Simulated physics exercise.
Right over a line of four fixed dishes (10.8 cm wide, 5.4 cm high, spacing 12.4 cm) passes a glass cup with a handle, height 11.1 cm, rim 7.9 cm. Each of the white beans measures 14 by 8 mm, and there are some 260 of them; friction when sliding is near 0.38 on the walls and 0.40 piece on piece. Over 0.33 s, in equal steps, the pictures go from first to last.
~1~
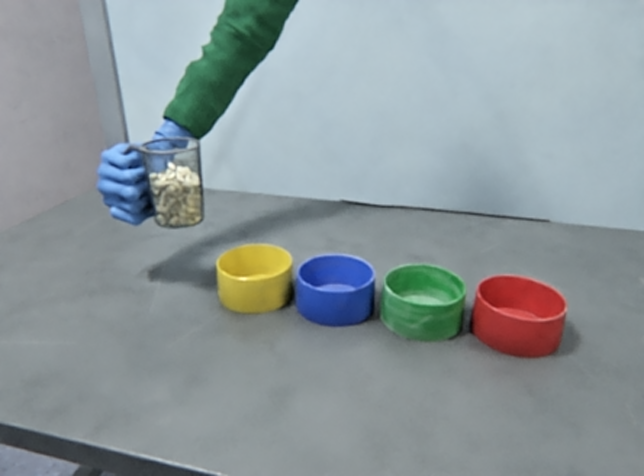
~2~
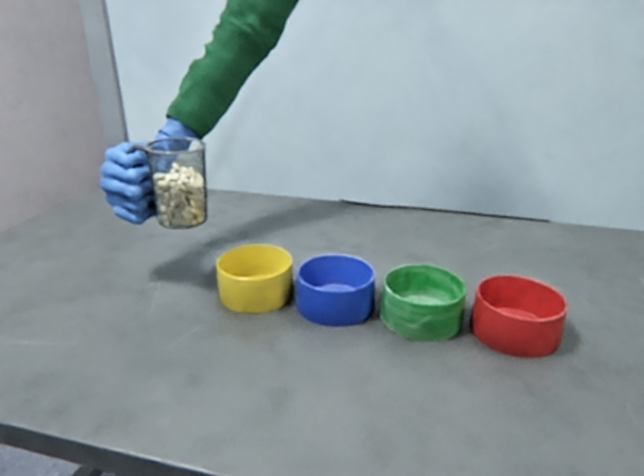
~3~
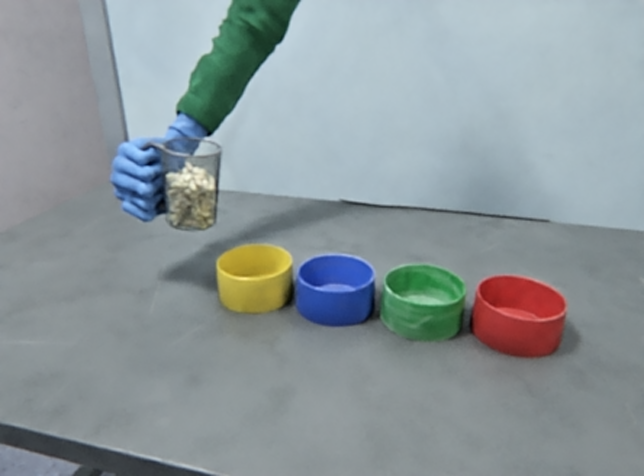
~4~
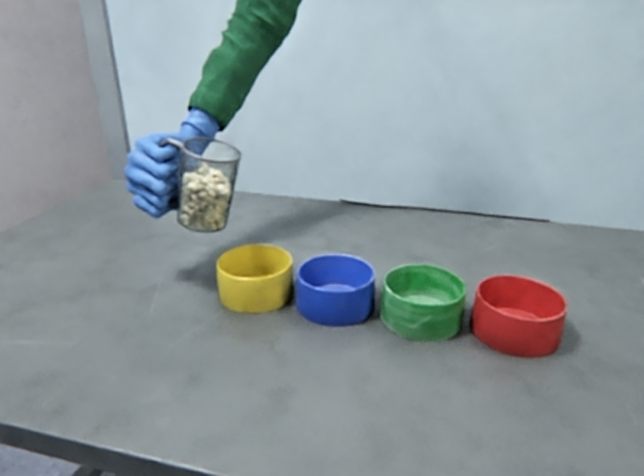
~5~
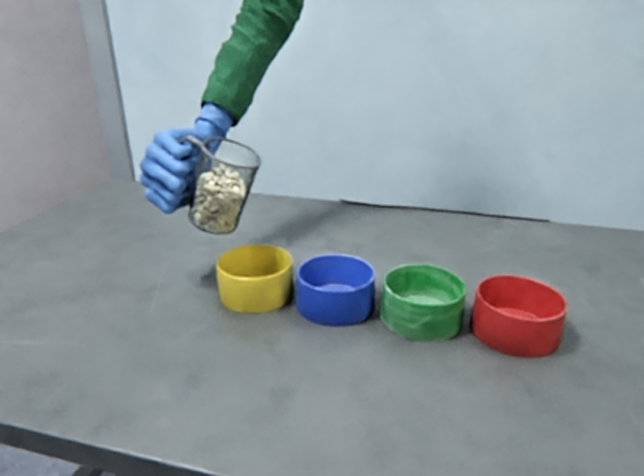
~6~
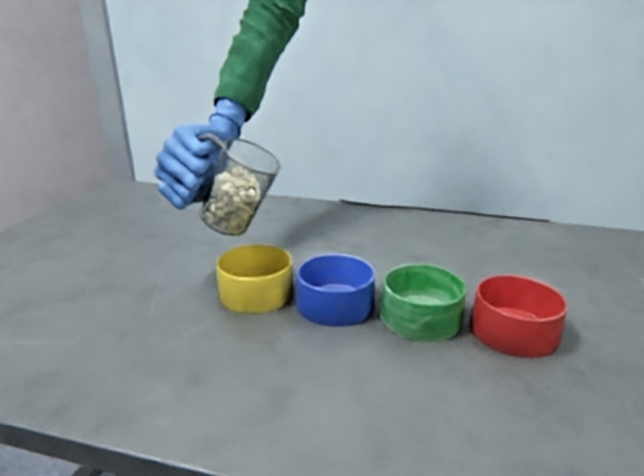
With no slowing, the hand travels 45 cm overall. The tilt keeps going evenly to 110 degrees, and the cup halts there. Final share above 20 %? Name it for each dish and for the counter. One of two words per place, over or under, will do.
One by one: Red: It will get a share bigger than a fifth, blue: It will get a share not bigger than a fifth, green: It will get a share not bigger than a fifth, yellow: It will get a share not bigger than a fifth, counter: It will get a share bigger than a fifth.
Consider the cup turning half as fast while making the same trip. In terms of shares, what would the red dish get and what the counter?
In that case the red dish gets 90 while the counter gets 10.
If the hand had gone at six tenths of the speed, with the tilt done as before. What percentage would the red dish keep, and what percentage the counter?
Red 30, counter 10.
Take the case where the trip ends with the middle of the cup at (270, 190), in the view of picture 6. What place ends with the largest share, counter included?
Result: Biggest portion at blue.
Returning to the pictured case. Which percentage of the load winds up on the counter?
Estimate: Close to 50 %.
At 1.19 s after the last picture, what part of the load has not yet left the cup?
Around 20 in a hundred.
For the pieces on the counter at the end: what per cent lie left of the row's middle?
0 %.
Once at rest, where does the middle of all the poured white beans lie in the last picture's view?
Close to pixel (566, 333).
Then, 0.46 s after the last picture, tilt 74 degrees; cup holds 100 %.
Then, 0.78 s after the last picture, tilt 106 degrees; cup holds 100 %.
Then, 1.19 s after the last picture, tilt 110 degrees; cup holds 20 %, red 30 %.
In the end, red 45 %, blue 0 %, green 0 %, yellow 0 %, counter 50 %.
